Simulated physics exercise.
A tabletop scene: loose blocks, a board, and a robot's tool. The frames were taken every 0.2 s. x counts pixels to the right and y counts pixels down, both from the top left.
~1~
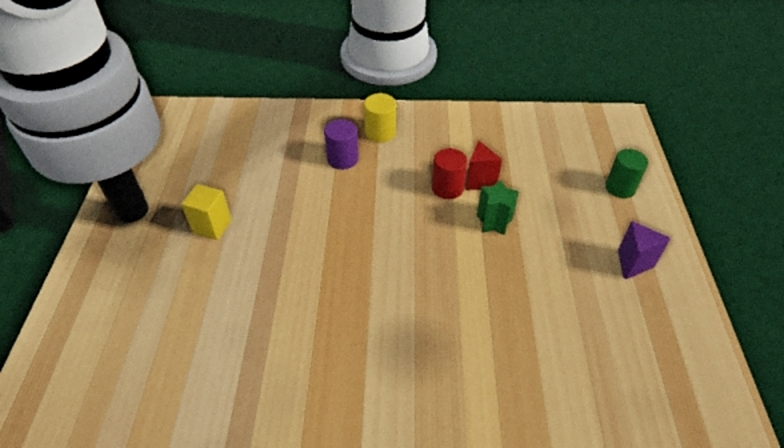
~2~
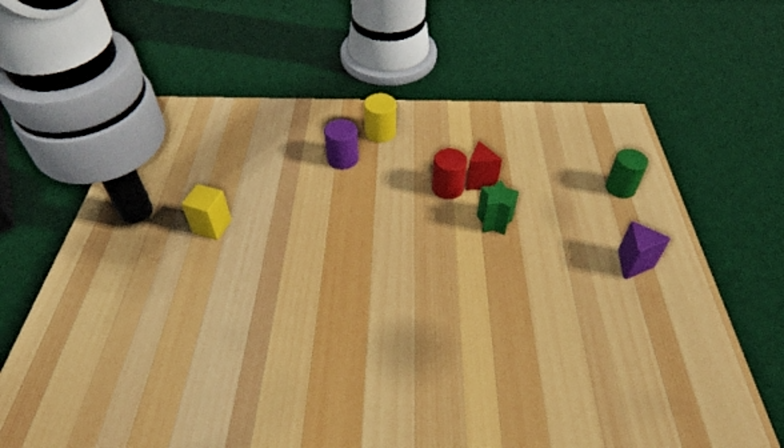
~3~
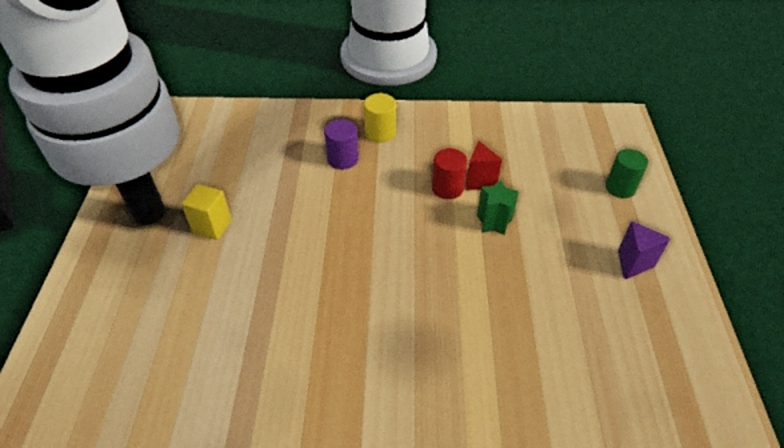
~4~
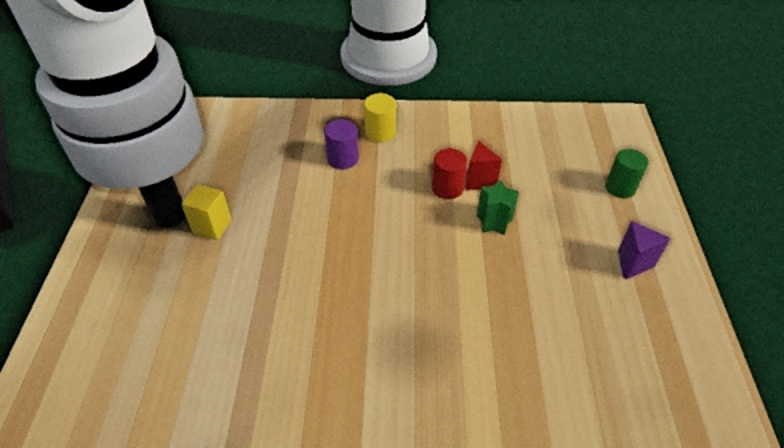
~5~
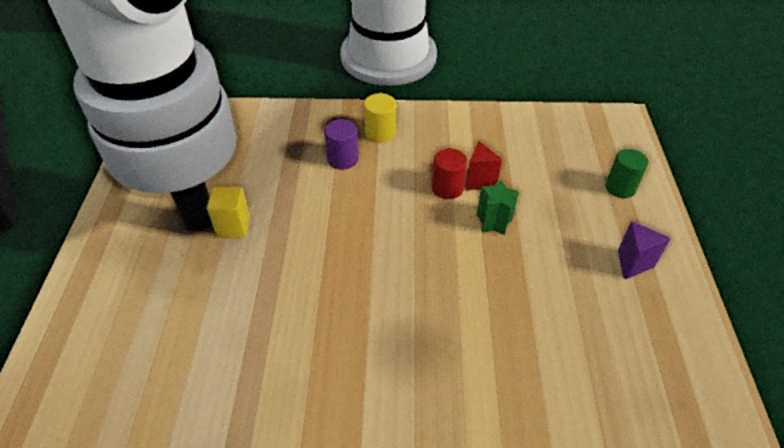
Robot arm sliding its black tool rightward across a striped wooden tabletop, nudging a yellow block slightly right among scattered coloured blocks.
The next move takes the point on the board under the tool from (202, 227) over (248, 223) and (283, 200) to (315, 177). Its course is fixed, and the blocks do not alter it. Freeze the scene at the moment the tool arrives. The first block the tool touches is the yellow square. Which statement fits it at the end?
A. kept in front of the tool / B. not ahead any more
B.
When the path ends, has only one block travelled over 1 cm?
I'd say yes.
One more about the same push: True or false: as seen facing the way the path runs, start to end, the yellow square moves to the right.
True.
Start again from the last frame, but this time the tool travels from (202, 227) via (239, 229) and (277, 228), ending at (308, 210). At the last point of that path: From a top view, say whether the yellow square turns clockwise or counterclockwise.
Clockwise.
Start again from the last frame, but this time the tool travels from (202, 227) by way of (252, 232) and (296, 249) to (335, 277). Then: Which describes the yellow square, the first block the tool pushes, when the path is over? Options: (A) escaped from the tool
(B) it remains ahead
(A)
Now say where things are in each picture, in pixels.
The first picture shows tool tip (133, 212); block tops, yellow square (202, 197); purple round block (340, 129).
The second picture shows tool (137, 213); blocks unchanged.
The third picture shows tool (149, 214); blocks unchanged.
The fourth picture shows tool (170, 217); blocks unchanged.
The fifth picture shows tool (200, 220); yellow square (225, 197); purple round block (340, 129).
What follows on the original path. One third of the way, tool (246, 217); yellow square (272, 195).
Two thirds of the way, tool (282, 193); yellow square (291, 193), turned 35° clockwise.
At the end, tool (314, 171); yellow square (291, 193), turned 35° clockwise; purple round block in place.
